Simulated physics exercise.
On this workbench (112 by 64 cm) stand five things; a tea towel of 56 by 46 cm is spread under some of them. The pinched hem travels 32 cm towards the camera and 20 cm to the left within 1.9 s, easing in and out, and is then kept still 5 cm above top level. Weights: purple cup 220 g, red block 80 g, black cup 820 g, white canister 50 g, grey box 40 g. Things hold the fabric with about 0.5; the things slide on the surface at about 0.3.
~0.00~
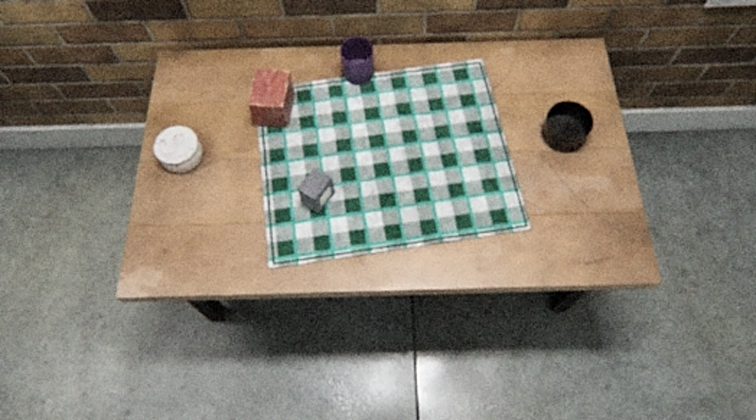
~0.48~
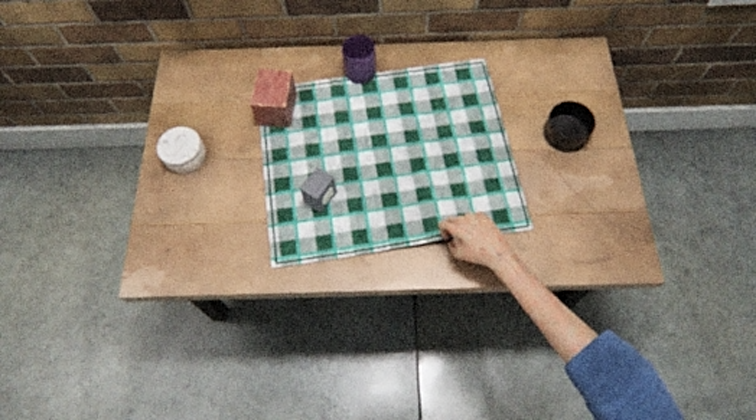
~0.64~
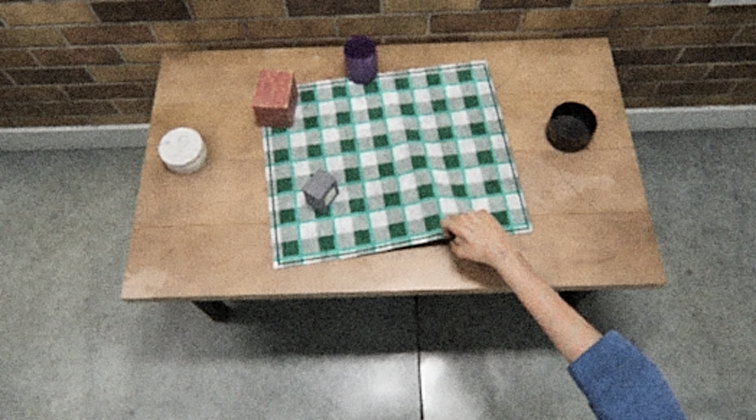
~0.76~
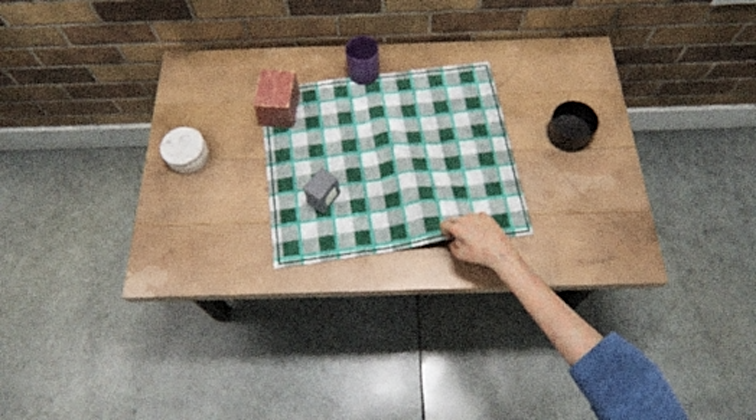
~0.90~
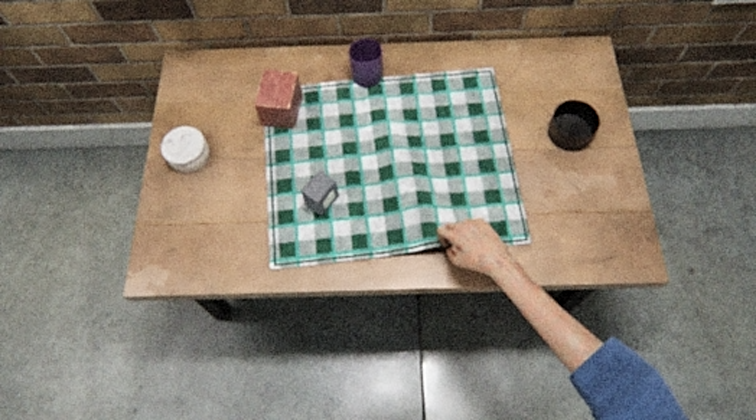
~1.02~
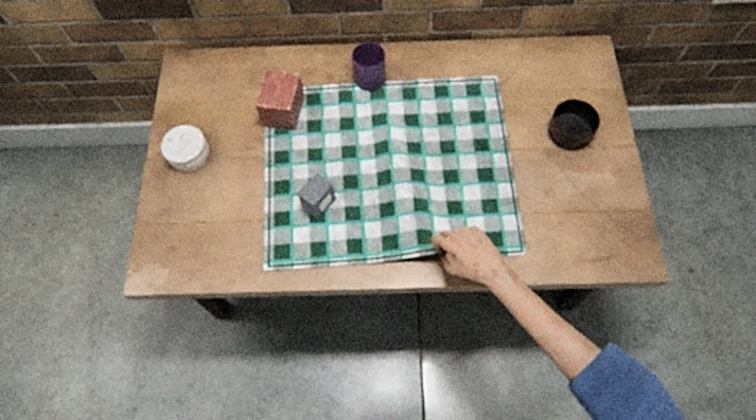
On a wooden workbench, a green-and-white checked tea towel lies among a red block, a purple cup, a grey box, a white canister and a black cup. A hand reaches in and pinches the near hem, wrinkling the cloth, then drags it slightly towards the camera and left, the grey box shifting with it.
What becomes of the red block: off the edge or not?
The red block remains up there.
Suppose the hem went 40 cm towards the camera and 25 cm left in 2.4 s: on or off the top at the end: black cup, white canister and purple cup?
In that case: Black cup remains, white canister remains, purple cup stays up.
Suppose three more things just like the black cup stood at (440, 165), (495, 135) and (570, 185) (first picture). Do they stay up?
In turn: Falls off, falls off, stays on.
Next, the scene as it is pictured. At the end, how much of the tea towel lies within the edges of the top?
Some 45 per cent of it.
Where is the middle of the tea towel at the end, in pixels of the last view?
Near (377, 289).
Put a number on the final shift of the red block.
Red block 25 cm.
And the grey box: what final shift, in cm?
About: Grey box over the edge.
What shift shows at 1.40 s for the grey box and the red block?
Grey box 8 cm, red block 6 cm.
After 1.4 s, 95 % of the tea towel is still over the top; red block 5 cm off its start, grey box 7 cm off its start, purple cup 6 cm off its start.
After 1.8 s, 75 % of the tea towel is still over the top; red block 11 cm off its start, grey box 13 cm off its start, purple cup 6 cm off its start.
After 2.1 s, 60 % of the tea towel is still over the top; red block 18 cm off its start at (310, 146), grey box 19 cm off its start at (283, 263), purple cup 6 cm off its start at (374, 65).
After 2.5 s, 50 % of the tea towel is still over the top; red block 21 cm off its start, grey box 24 cm off its start, purple cup 6 cm off its start.
After 4.1 s, 45 % of the tea towel is still over the top; red block 26 cm off its start at (310, 183), grey box over the edge, purple cup 6 cm off its start at (374, 65).
